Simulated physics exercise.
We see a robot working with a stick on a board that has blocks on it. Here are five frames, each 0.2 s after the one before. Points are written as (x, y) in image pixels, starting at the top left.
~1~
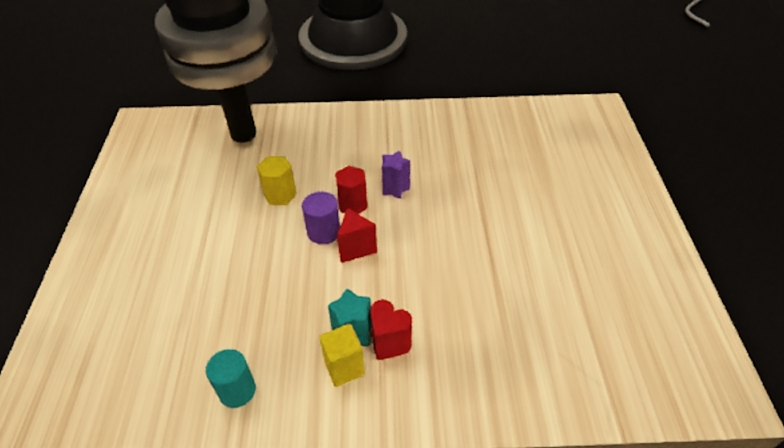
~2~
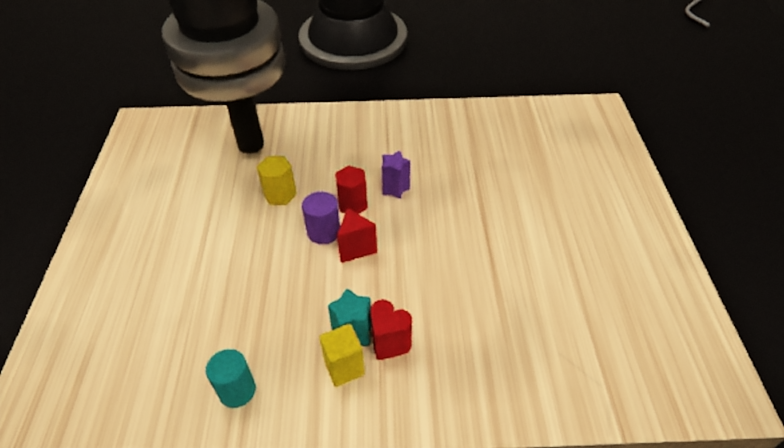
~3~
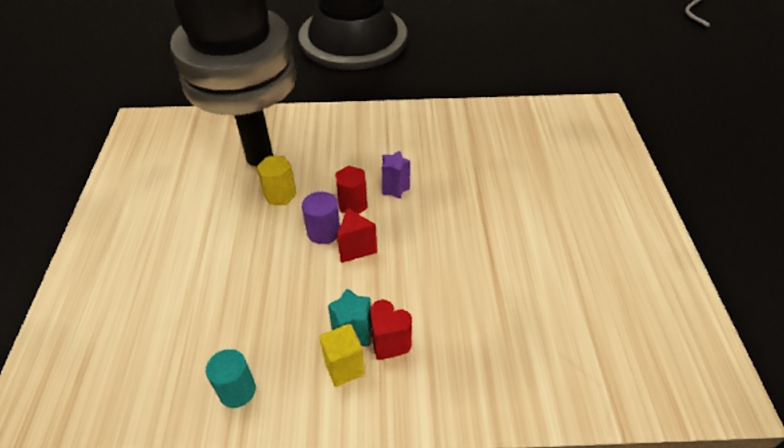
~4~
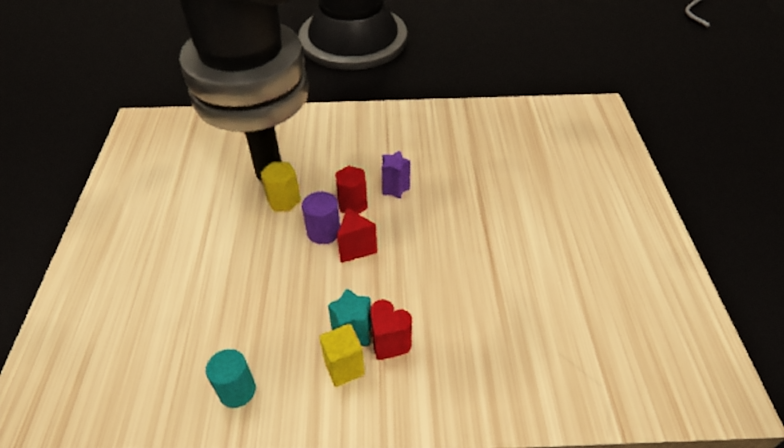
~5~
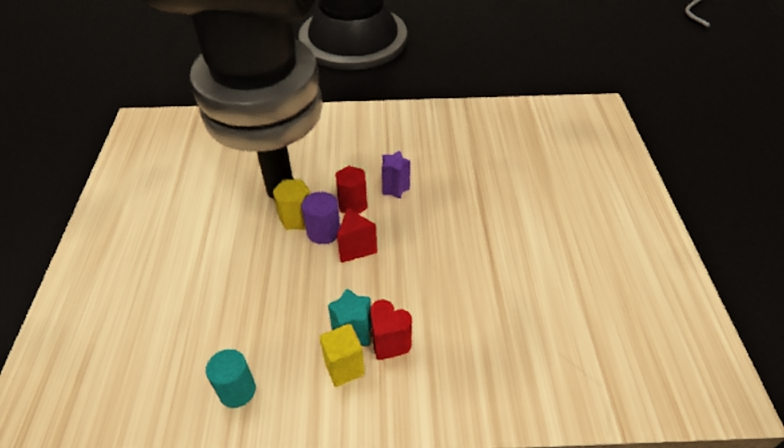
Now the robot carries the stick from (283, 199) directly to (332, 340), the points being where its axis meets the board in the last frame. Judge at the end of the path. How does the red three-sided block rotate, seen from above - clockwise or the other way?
The twist is clockwise.
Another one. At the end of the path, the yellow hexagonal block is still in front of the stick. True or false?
It is false.
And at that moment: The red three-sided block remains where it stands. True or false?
It is false.
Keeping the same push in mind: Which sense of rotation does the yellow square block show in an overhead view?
Prediction: Clockwise.
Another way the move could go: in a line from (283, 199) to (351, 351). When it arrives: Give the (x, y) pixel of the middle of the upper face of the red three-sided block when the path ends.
I expect it at (378, 230).
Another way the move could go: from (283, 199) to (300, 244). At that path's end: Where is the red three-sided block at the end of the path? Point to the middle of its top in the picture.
Around (374, 228).
On the path given first. One third of the way, stick at (296, 231); yellow hexagonal block at (316, 229), turned 30° anticlockwise; purple circular block at (352, 220); red three-sided block at (380, 230), turned 20° clockwise.
Two thirds of the way, stick at (313, 279); yellow hexagonal block at (346, 256); purple circular block at (354, 220); red three-sided block at (382, 230), turned 20° clockwise.
At the end, stick at (331, 332); yellow hexagonal block at (349, 259), turned 145° anticlockwise; purple circular block at (354, 220); yellow square block at (347, 351), turned 40° clockwise; turquoise star block at (362, 319), turned 35° anticlockwise; red three-sided block at (382, 230), turned 20° clockwise.
